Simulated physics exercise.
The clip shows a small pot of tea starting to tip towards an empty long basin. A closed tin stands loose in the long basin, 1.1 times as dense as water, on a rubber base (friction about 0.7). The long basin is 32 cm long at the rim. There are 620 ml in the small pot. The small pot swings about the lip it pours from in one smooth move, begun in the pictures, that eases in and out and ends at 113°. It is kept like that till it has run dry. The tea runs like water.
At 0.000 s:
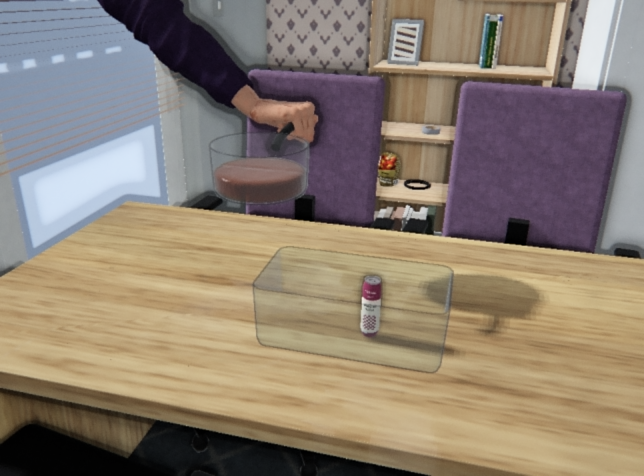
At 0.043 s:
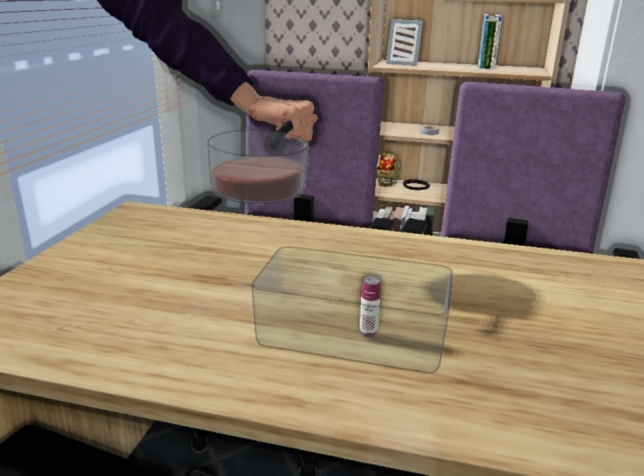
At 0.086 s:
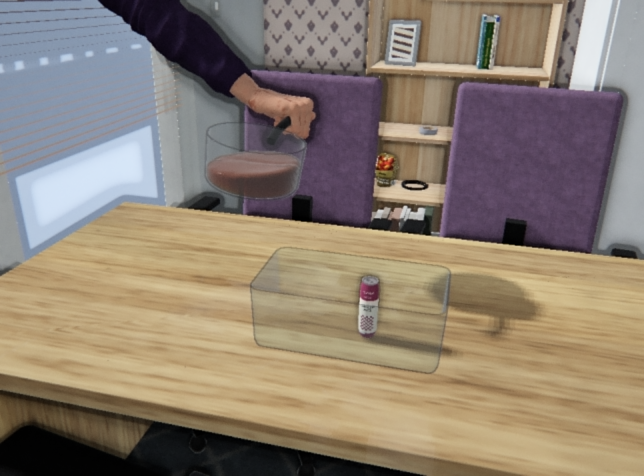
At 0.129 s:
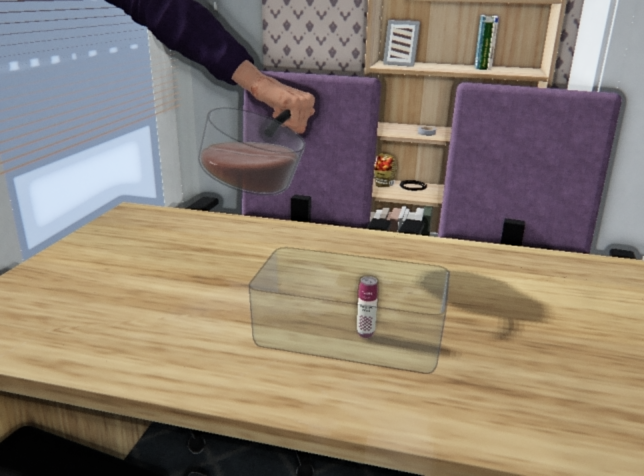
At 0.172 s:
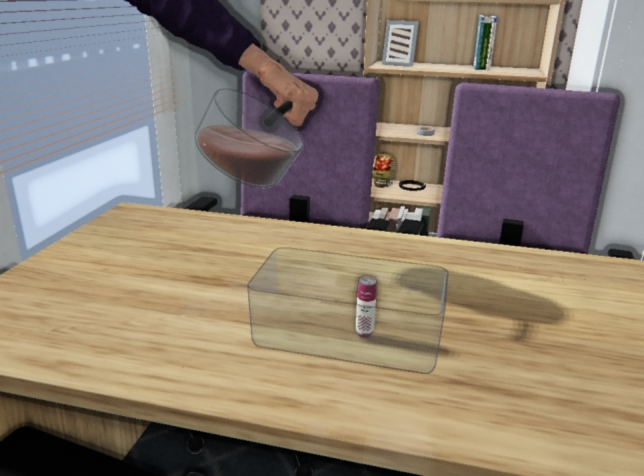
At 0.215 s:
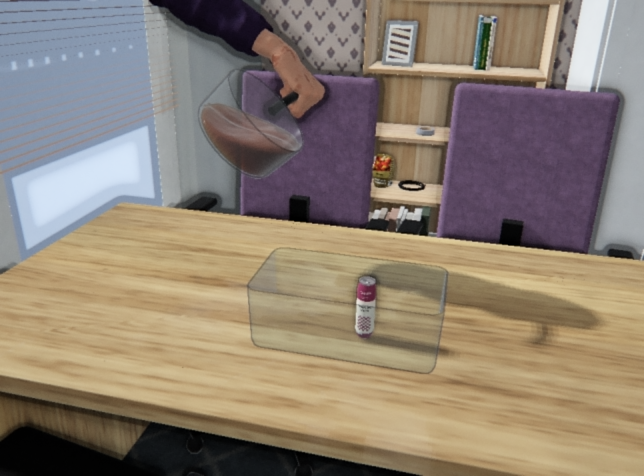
A hand in a dark purple sleeve holds a clear pot of brownish-pink liquid at upper left, above a pale wooden table seen from slightly above. A small tin with a dark pink lid stands in a clear long basin, before two purple chairs and wooden shelves. The pot tilts slowly, then more steeply, its left side rising as its shadow stretches rightward across the table.
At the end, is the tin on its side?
The tin keeps standing.
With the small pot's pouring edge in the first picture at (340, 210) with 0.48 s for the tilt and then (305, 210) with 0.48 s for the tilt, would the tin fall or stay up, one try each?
First it keeps standing; then it goes over.
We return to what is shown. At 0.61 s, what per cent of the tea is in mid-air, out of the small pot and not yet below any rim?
About 38 per cent.
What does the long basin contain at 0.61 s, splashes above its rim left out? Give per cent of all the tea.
Some 58 per cent.
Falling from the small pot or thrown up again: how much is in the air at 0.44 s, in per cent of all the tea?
Near 60 in a hundred.
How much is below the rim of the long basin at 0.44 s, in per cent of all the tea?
Near 0 in a hundred.
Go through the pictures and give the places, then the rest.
It leans 0°; its right rim is at (307, 149); the tea meets the walls at (219, 165) and (306, 173); the long basin's rim runs from (267, 266) to (451, 290); the tin's top is at (373, 282), in the first frame.
It leans 2°; its right rim is at (306, 149); the tea meets the walls at (217, 164) and (303, 170), in the second frame.
It leans 9°; its right rim is at (304, 150); the tea meets the walls at (212, 159) and (301, 165), in the third frame.
It leans 19°; its right rim is at (302, 150); the tea meets the walls at (207, 146) and (298, 157), in the fourth frame.
It leans 32°; its right rim is at (300, 150); the tea meets the walls at (204, 127) and (297, 150), in the fifth frame.
It leans 47°; its right rim is at (300, 150); the tea meets the walls at (207, 104) and (295, 142), in the sixth frame.
Then, 0.44 s in, the tilt is 111° and 40 per cent is still to pour; the tin stands where it began.
Then, 0.61 s in, the tilt is 113° and 4 per cent is still to pour; the tin stands where it began.
Then, 0.79 s in, the tilt is 113° and 0 per cent is still to pour; the tin stands where it began.
Then, 0.98 s in, the tilt is 113° and 1 per cent is still to pour; the tin stands where it began.
Finally, the tin stands where it began.
